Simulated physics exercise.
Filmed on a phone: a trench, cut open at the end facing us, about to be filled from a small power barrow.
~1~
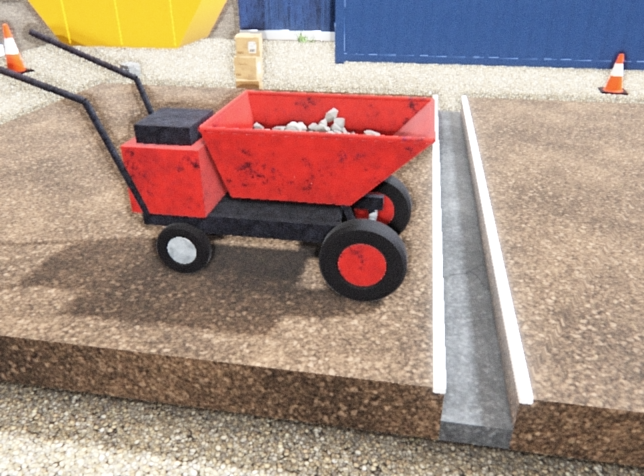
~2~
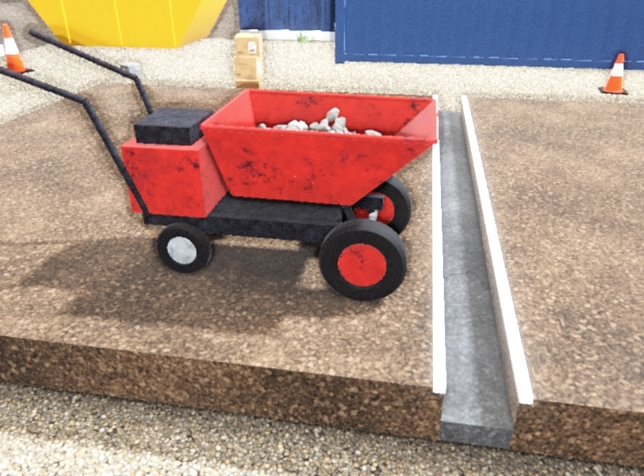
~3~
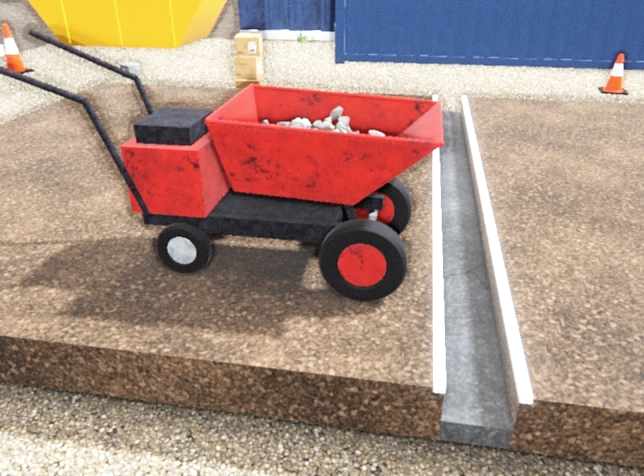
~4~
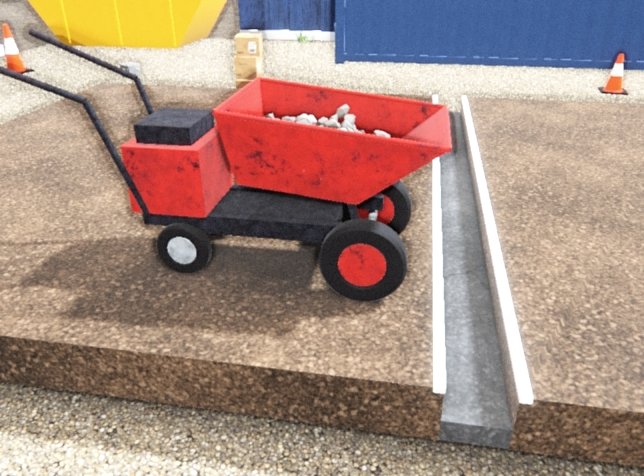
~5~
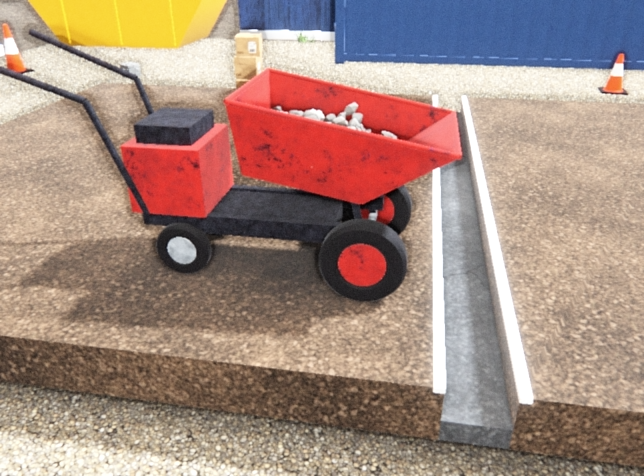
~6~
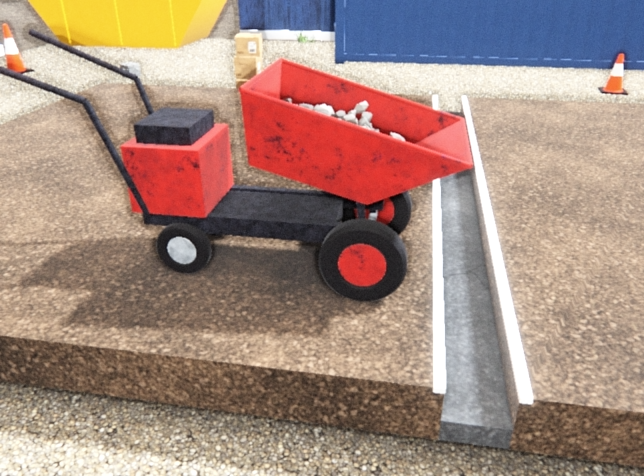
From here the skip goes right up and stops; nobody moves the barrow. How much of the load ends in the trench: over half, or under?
Between the edges lies only the smaller part of the load.
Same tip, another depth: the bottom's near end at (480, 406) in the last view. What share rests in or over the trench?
Roughly 0 in a hundred.
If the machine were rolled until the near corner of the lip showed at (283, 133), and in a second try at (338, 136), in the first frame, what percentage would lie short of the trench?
In turn 40 and 10 in a hundred.
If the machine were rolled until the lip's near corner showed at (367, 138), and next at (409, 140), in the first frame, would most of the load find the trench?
One: More than half. Two: Not half.
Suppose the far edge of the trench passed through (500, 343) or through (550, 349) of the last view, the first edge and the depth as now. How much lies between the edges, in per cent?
Near 0 % and 60 %.
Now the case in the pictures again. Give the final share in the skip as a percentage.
It comes to 35 per cent or so.
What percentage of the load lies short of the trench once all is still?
Near 0 %.
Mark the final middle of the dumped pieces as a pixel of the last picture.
Near (541, 275).
Soon after the last picture, skip tipped steeply; all in the skip.
A little later, skip tipped right over; most in the skip; about a quarter beyond it.
Later still, skip tipped right over; about a third in the skip; a stray few in or heaped over the trench; about two thirds beyond it.
At rest, skip tipped right over; about a third in the skip; a stray few in or heaped over the trench; about two thirds beyond it.
